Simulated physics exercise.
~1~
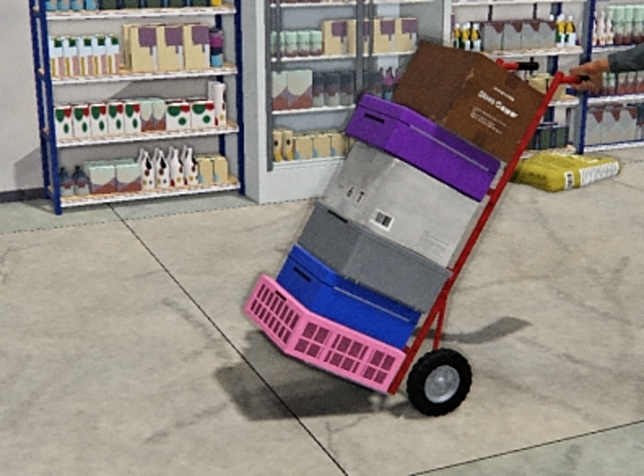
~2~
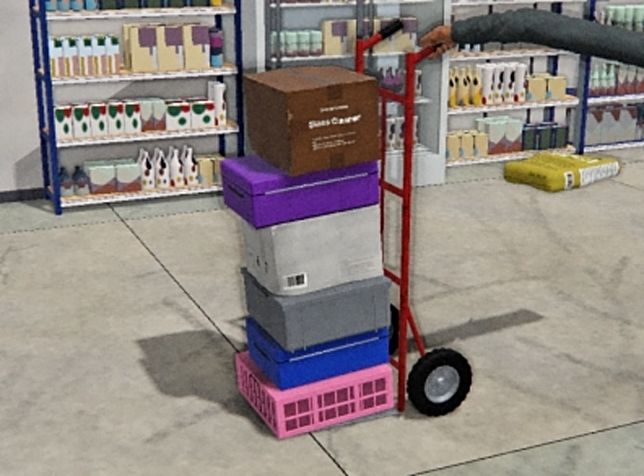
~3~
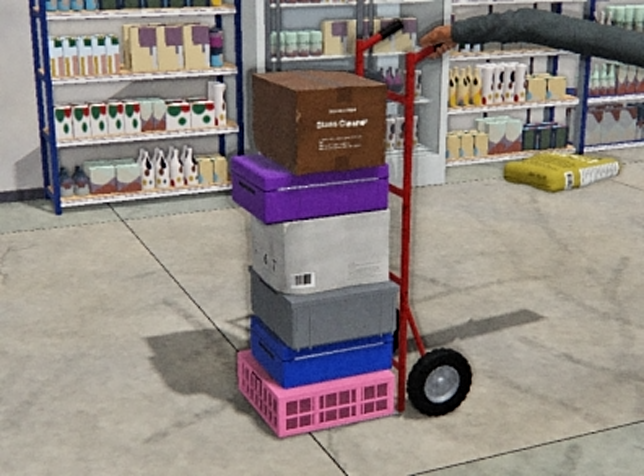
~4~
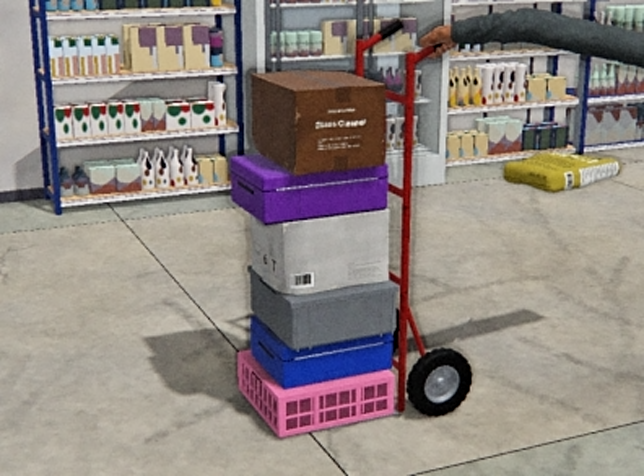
In a shop aisle with stocked shelves behind, a still camera looks slightly down at a red hand truck leaning back on the concrete floor. It carries a pink crate at the bottom, then a blue toolbox, a grey tote, a white box, a purple toolbox and a brown parcel on top. A hand at the right holds the handle and lets the truck swing forward until it stands upright. The upper load shifts slightly to the right as it settles, then stops moving. At the end, the whole stack remains standing on the upright truck, with the hand still on the handle.
